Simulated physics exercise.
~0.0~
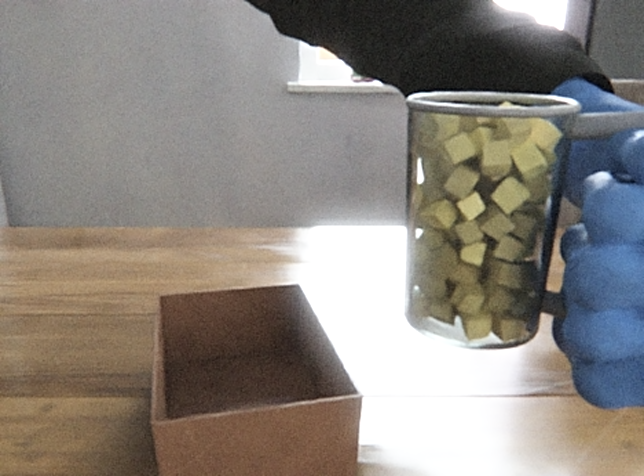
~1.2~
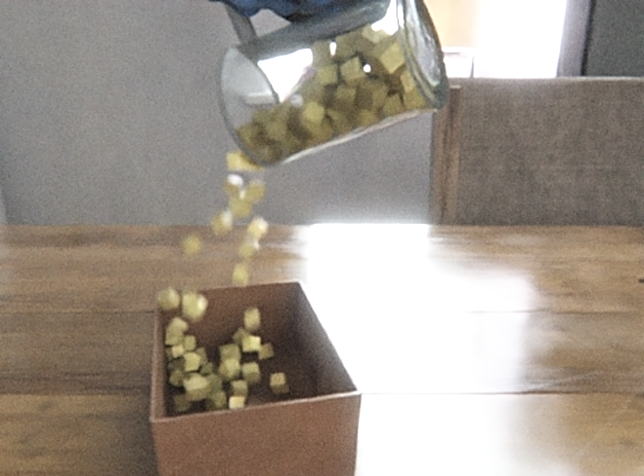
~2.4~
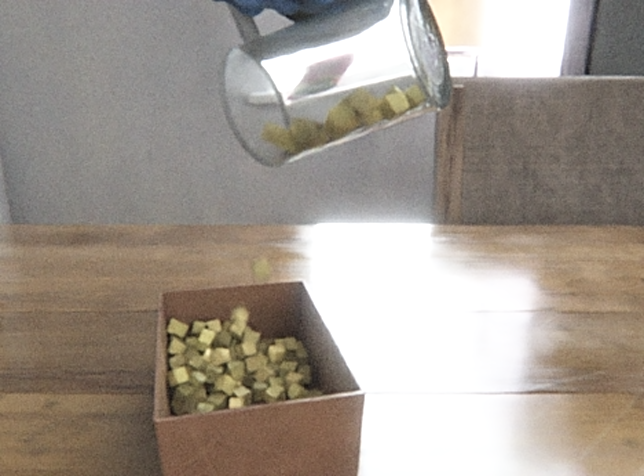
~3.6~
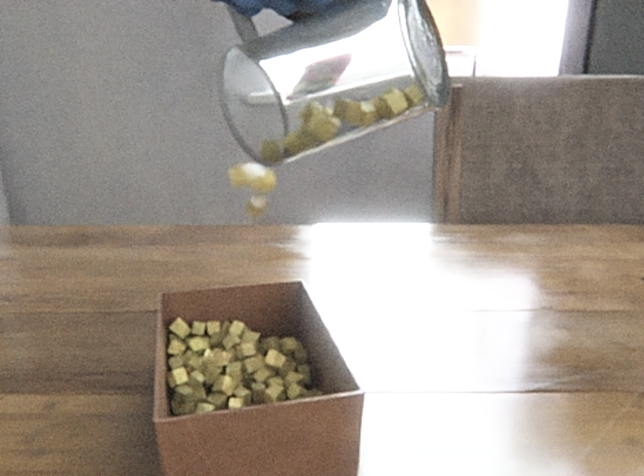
A glass cup packed with small yellow-green cubes is held up by a blue-gloved hand at the right, beside an open, empty brown box on a wooden table. The hand carries the cup left and up until it is above the box, tipping it onto its side. Cubes tumble from the rim in a loose stream and begin piling up inside the box. The cup stays tilted as the stream thins and the heap spreads across the bottom of the box. At the end, a few last cubes are dropping while a small row remains in the cup.
